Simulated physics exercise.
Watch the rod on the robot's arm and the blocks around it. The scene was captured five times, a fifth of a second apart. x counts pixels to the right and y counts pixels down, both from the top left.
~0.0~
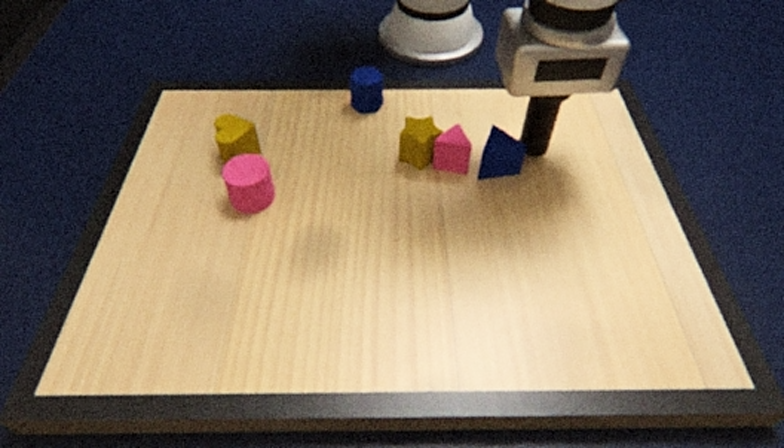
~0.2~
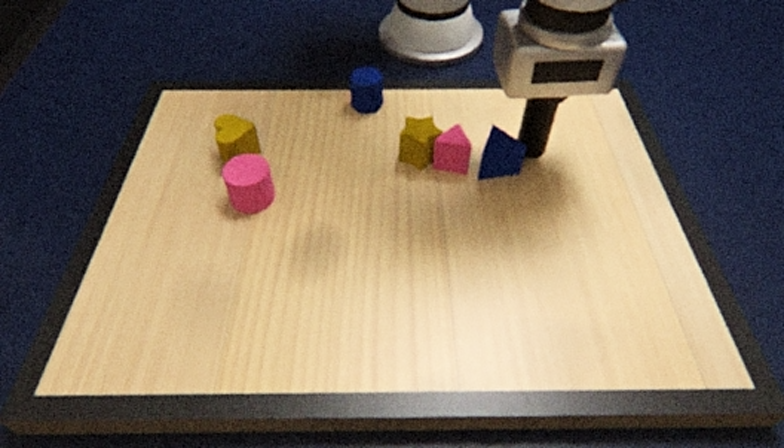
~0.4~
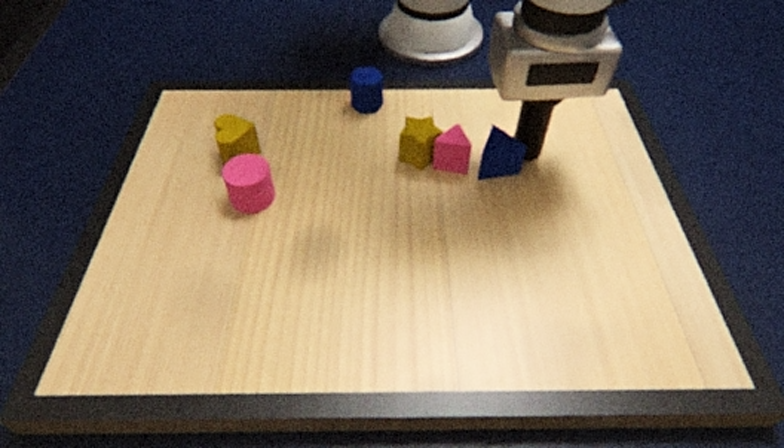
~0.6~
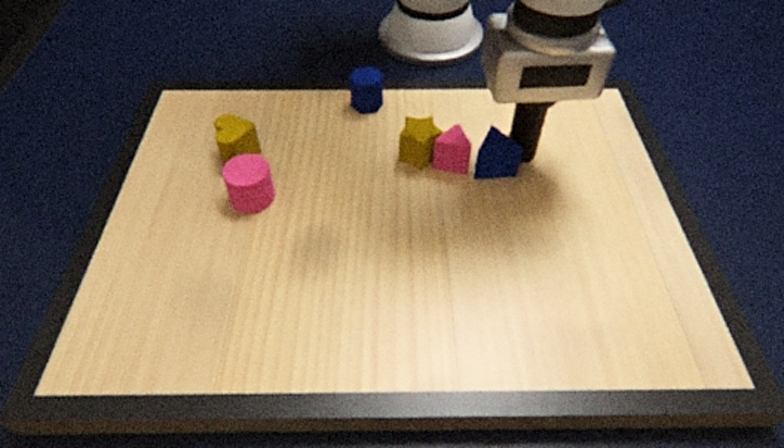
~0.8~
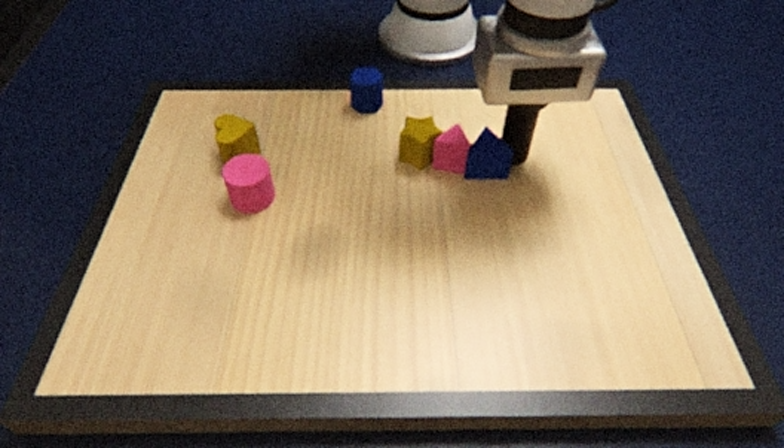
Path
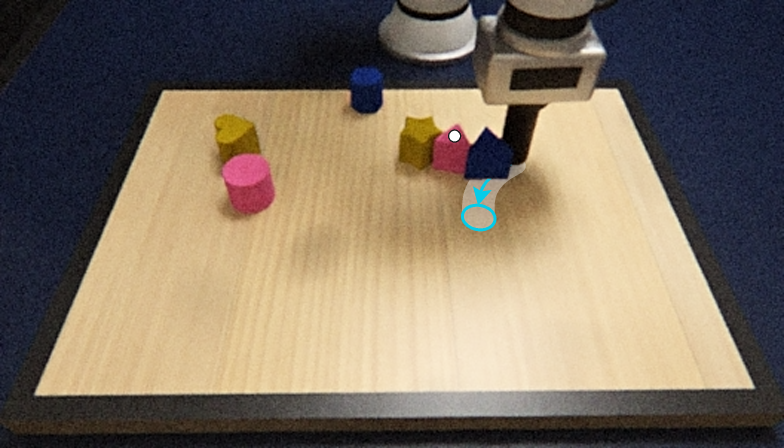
The robot arm moves its rod left and pushes the blue triangular block toward the pink one.
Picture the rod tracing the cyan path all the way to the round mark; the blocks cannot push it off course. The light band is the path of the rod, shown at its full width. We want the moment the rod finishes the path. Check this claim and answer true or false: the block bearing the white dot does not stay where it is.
True
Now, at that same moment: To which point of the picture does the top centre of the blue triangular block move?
(453, 168)
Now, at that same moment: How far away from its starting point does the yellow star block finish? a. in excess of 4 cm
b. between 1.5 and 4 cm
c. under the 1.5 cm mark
c - under the 1.5 cm mark.
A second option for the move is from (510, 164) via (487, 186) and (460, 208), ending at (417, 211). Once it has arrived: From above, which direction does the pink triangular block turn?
Rotation: Clockwise.
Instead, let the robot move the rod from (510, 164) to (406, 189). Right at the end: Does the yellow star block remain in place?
No, that is not how it ends up.
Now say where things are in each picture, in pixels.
Lower end of the rod at (533, 147), tops of blocks, yellow star block at (421, 128), pink triangular block at (455, 136), blue triangular block at (501, 140), in the first picture.
Rod at (530, 149), blocks as before, in the second picture.
Rod at (526, 151), blocks as before, in the third picture.
Rod at (520, 153), blue triangular block at (498, 141), in the fourth picture.
Rod at (513, 155), yellow star block at (421, 128), pink triangular block at (455, 136), blue triangular block at (490, 142), in the fifth picture.
The drawn path runs from (510, 164) by way of (491, 177) and (480, 195) to (479, 217); the dot is on the pink triangular block.
The first path, step by step. Halfway along, rod at (485, 177); pink triangular block at (446, 145), turned 60° clockwise; blue triangular block at (460, 162), turned 20° clockwise.
At the end, rod at (480, 208); yellow star block not moved; pink triangular block at (446, 145), turned 60° clockwise; blue triangular block at (453, 168), turned 40° clockwise.
